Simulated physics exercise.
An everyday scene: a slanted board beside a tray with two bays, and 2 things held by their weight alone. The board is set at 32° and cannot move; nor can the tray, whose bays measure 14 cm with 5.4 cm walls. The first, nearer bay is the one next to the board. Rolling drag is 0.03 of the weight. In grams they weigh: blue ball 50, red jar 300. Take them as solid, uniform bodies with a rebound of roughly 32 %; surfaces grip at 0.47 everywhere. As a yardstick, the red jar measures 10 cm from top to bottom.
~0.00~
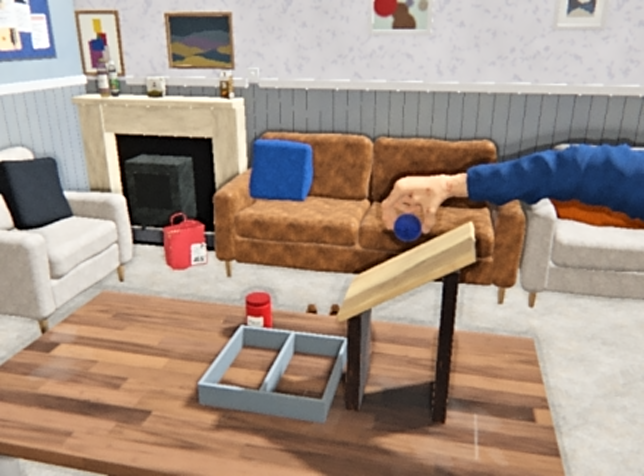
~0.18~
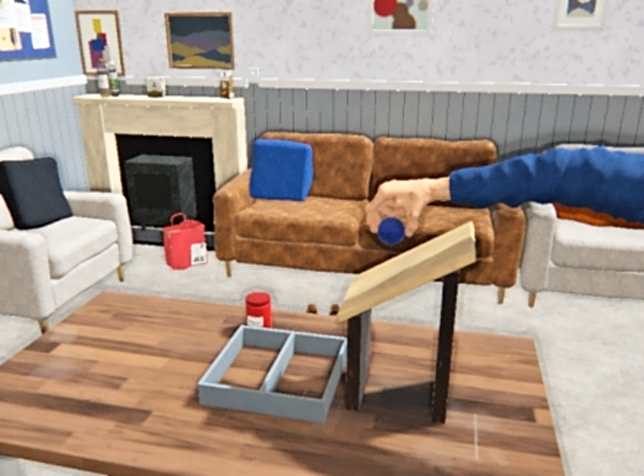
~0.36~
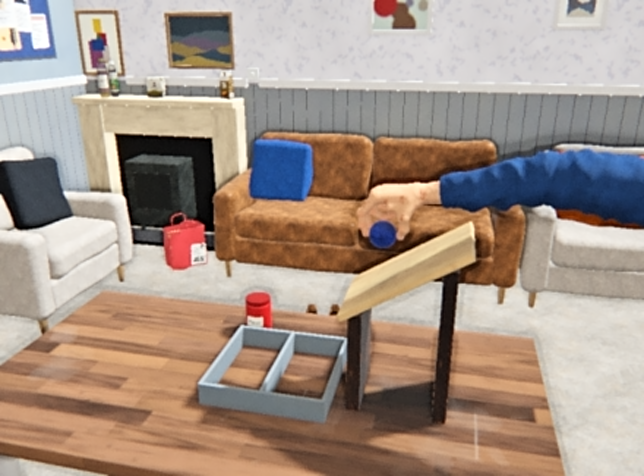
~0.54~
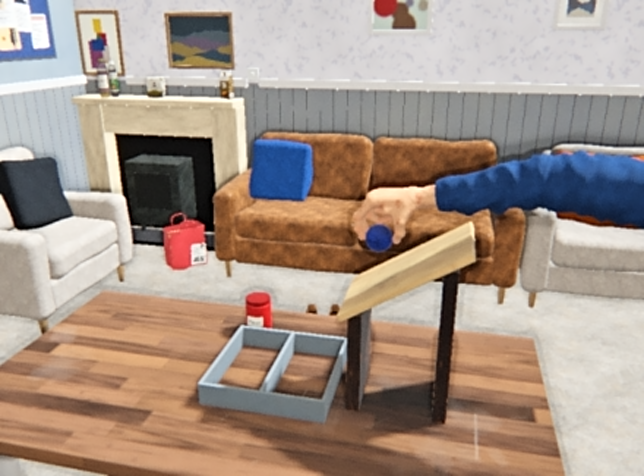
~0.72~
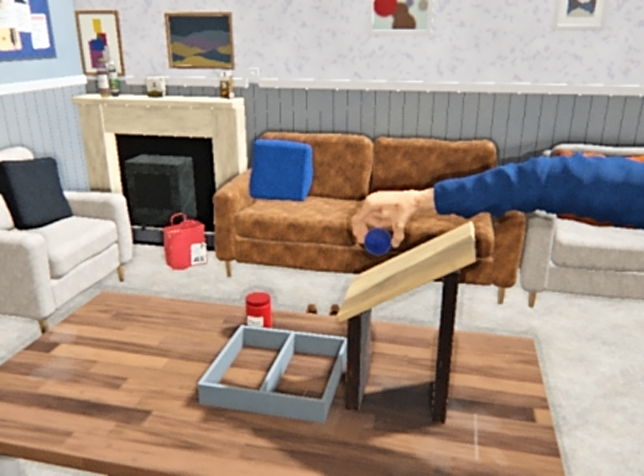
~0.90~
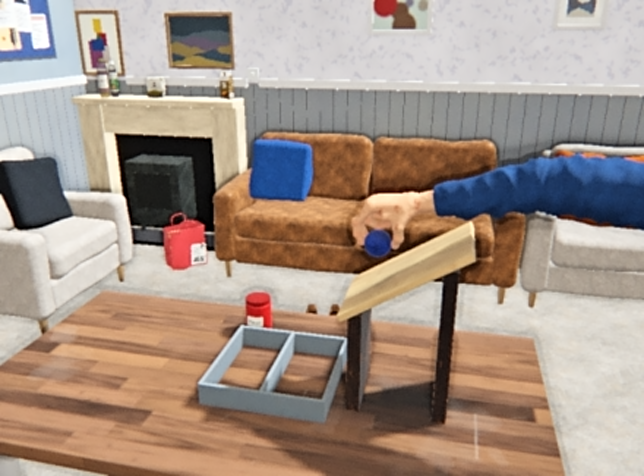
A hand in a blue sleeve, reaching in from the right, holds a dark blue ball above a slanted wooden board in a living room, seen from slightly above a wooden table. Left of the board sit a grey two-bay tray and a red jar, with a brown sofa and fireplace behind. The hand moves the ball slightly left and down, then holds it nearly still, while the view stays fixed.
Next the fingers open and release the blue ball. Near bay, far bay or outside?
Resting place: First bay.
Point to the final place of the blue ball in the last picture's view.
Near (303, 372).
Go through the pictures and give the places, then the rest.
In the first picture, 7 cm still to go; blue ball (408, 227); red jar (259, 313).
In the second picture, 4 cm still to go; blue ball (391, 231); red jar (259, 313).
In the third picture, 2 cm still to go; blue ball (383, 234); red jar (259, 313).
In the fourth picture, 1 cm still to go; blue ball (379, 238); red jar (259, 313).
Held still over the board; blue ball (378, 241); red jar (259, 313), in the fifth picture.
Held still over the board; blue ball (378, 243); red jar (259, 313), in the sixth picture.
After 1.20 s, blue ball near (354, 277).
After 1.30 s, blue ball near (322, 298).
After 1.40 s, blue ball near (290, 351).
After 1.60 s, it is in the nearer bay; blue ball near (317, 374).
In the end (2.5 s), it is in the nearer bay; red jar under 4 cm from the start. At the end, from the last picture's camera, blue ball near (304, 372).
